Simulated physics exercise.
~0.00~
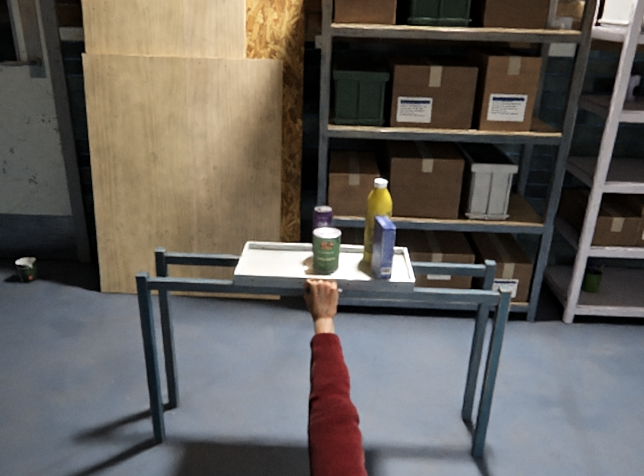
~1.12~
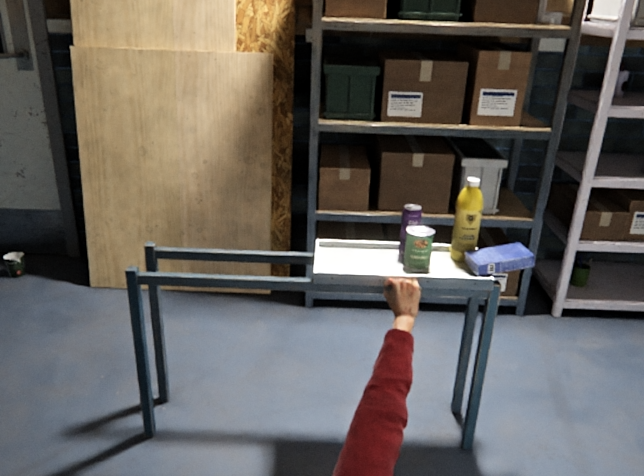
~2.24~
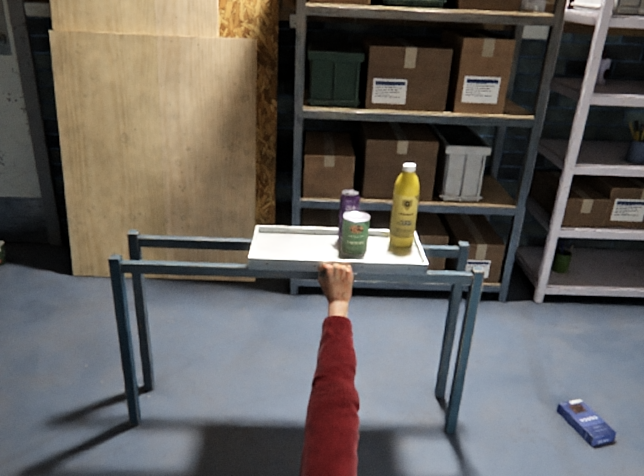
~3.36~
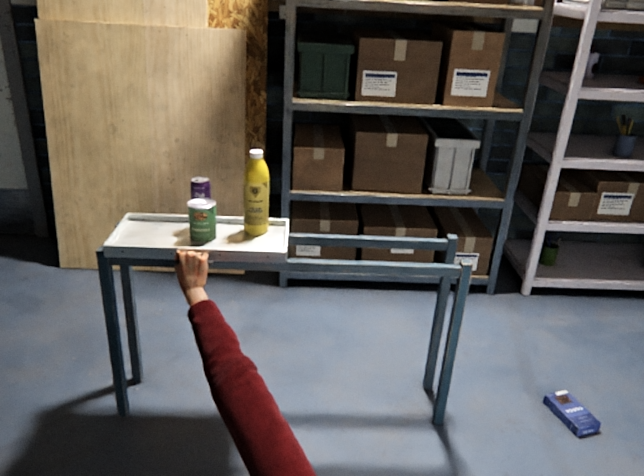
In a storage room, a hand slid a white tray right along a blue frame, and the blue packet tipped over and ended up on the floor, before the tray was moved left with the green tin, purple can and yellow bottle still upright.
